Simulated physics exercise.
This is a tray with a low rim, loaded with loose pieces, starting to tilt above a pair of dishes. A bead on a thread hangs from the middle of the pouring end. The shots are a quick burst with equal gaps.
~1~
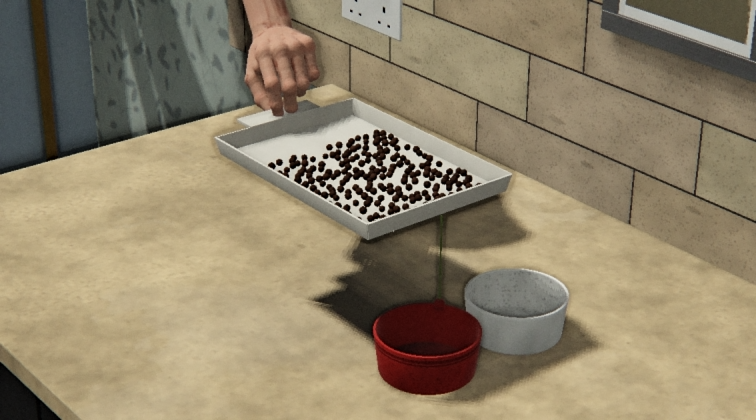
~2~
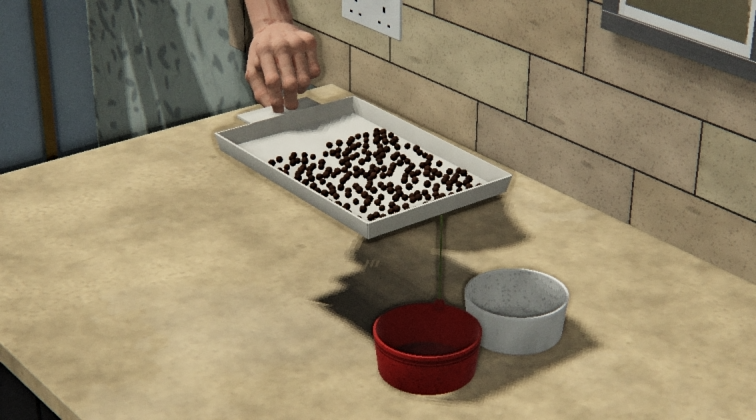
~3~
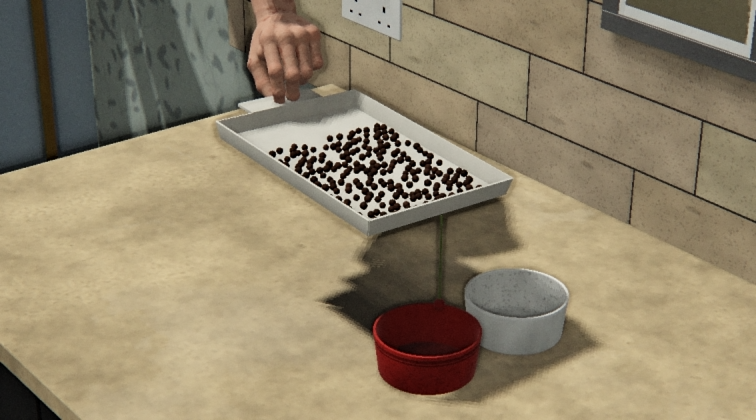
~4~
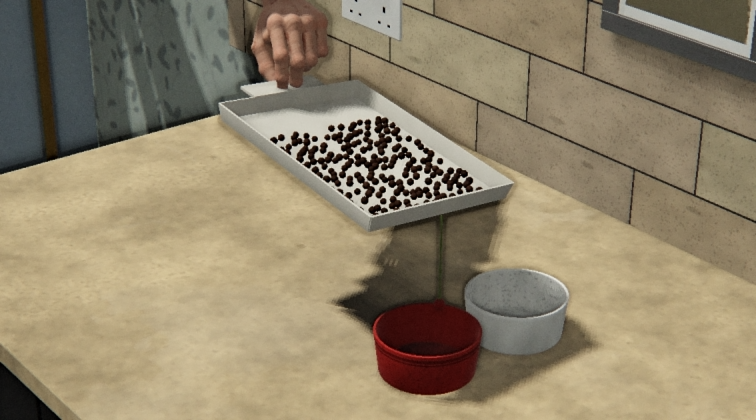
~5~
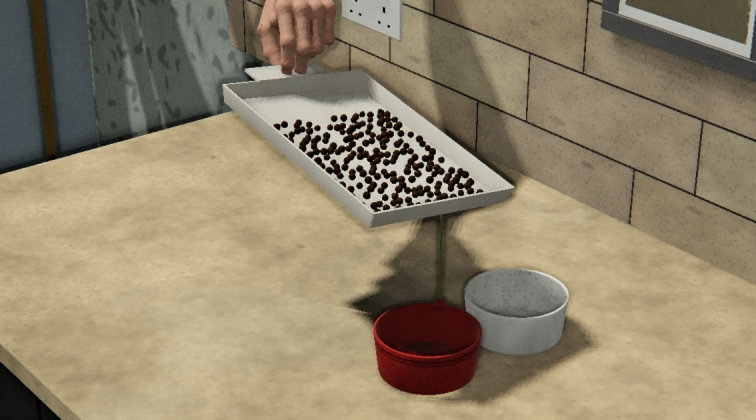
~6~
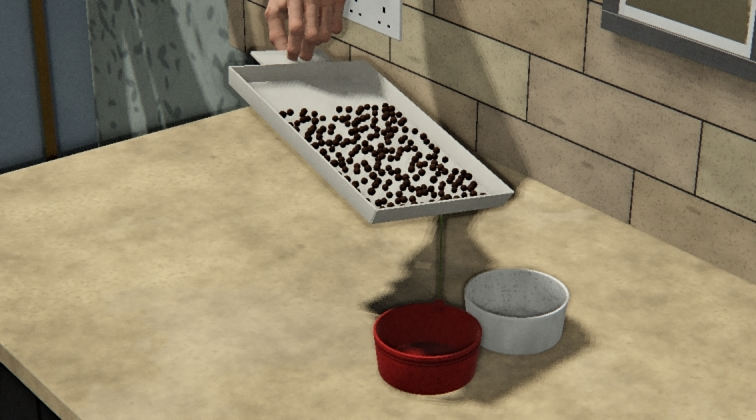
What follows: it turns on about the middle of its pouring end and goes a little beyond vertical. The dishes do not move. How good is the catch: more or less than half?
Together they catch over half.
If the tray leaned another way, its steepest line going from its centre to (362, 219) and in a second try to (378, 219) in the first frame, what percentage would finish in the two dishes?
Near 40 % and 50 %.
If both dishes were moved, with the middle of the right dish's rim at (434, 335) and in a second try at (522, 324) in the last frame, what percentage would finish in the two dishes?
Roughly 0 per cent, and 20 per cent.
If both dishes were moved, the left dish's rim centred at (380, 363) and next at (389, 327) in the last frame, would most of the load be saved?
First not half, then over half.
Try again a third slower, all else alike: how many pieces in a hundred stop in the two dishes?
Close to 100 per cent.
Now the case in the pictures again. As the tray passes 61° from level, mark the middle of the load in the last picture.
At about (460, 176).
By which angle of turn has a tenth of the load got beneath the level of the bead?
At some 105 degrees.
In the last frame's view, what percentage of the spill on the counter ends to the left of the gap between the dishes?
Some 50 per cent.
Soon after the last picture, tray tipped steeply; nearly all on the tray; a stray few in the air.
A little later, tray tipped right over; nearly all on the tray; a small part in the right dish; a stray few outside both.
Later still, tray tipped past a quarter turn; a stray few in the left dish; most in the right dish; about a quarter outside both.
At rest, tray tipped past a quarter turn; a stray few in the left dish; most in the right dish; about a quarter outside both.
